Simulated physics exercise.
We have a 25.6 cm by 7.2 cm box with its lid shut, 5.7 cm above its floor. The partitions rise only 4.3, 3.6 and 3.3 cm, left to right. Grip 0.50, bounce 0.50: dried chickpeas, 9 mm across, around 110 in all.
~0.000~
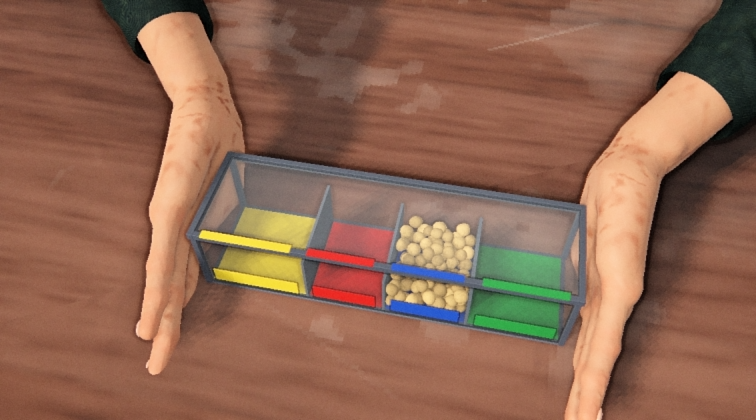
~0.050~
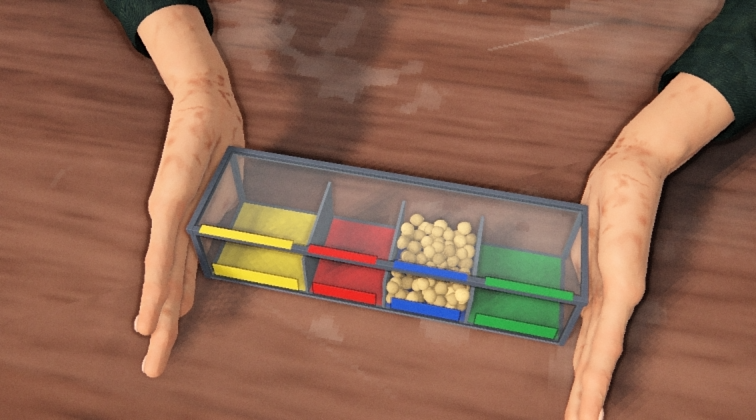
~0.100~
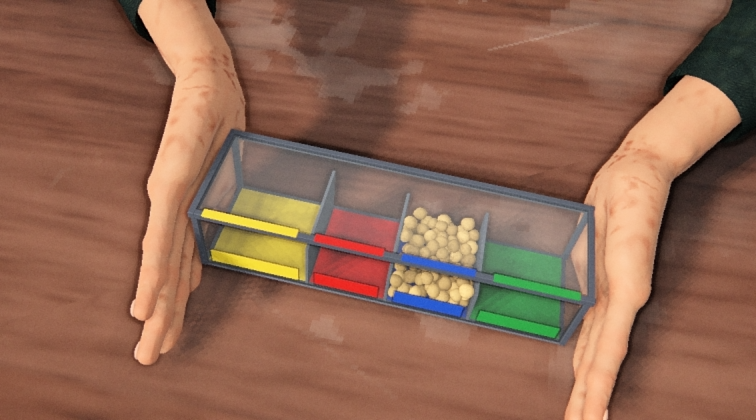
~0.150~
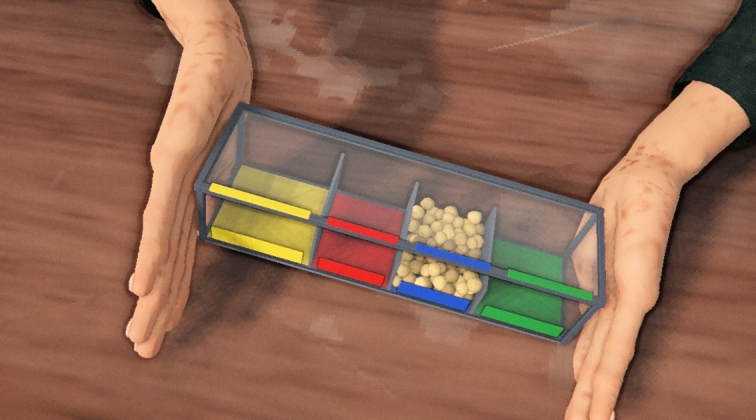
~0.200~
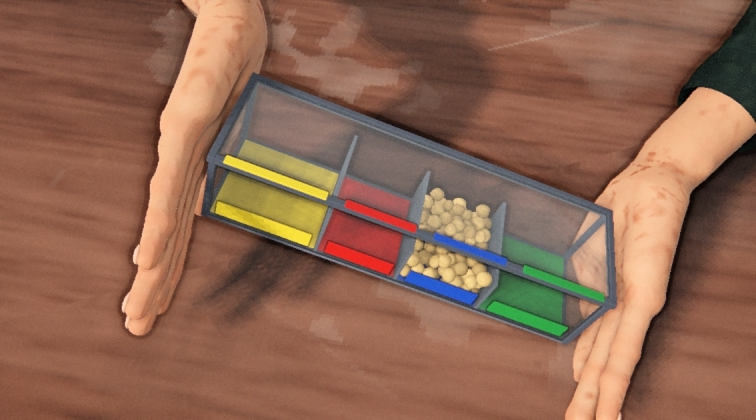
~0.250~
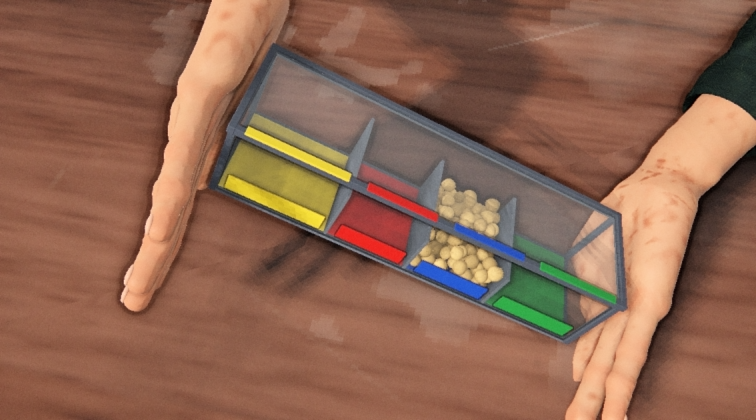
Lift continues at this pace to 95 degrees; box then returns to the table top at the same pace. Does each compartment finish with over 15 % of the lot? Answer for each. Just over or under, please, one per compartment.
Red: Under, blue: Over, green: Over, yellow: Under.
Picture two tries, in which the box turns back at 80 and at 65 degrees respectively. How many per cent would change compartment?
About 35 and about 10 per cent, in that order.
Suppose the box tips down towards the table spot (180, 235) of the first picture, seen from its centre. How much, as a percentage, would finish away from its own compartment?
Something like 65 per cent of the pieces.
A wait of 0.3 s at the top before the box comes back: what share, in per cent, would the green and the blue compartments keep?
In that case green keeps 65% and blue keeps 35%.
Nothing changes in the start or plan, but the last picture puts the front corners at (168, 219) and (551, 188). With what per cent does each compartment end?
Red 30 %, blue 35 %, green 0 %, yellow 35 %.
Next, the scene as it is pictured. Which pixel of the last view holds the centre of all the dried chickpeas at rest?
(516, 281) or so.
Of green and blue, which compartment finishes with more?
The green one.
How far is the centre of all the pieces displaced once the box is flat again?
5.5 cm, roughly.
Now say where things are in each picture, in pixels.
Box tilt 0 degrees, front corners at (195, 233) and (579, 298); blue 100 %, in the first picture.
Box tilt 1 degrees, front corners at (195, 228) and (581, 298), in the second picture.
Box tilt 5 degrees, front corners at (196, 211) and (588, 299), lowest corner right back, in the third picture.
Box tilt 11 degrees, front corners at (203, 185) and (599, 300), lowest corner right back, in the fourth picture.
Box tilt 18 degrees, front corners at (216, 156) and (609, 301), lowest corner right back, in the fifth picture.
Box tilt 24 degrees, front corners at (237, 127) and (620, 303), lowest corner right back; blue 100 %. The box's pace is about 125 degrees a second, in the sixth picture.
After 0.92 s, tilt 94 degrees; blue 65 %, green 35 %.
After 1.37 s, tilt 39 degrees; blue 35 %, green 65 %.
Then, at 1.89 s, tilt 0 degrees; blue 35 %, green 65 %.
In the end, at 2.5 s, red 0 %, blue 35 %, green 65 %, yellow 0 %.
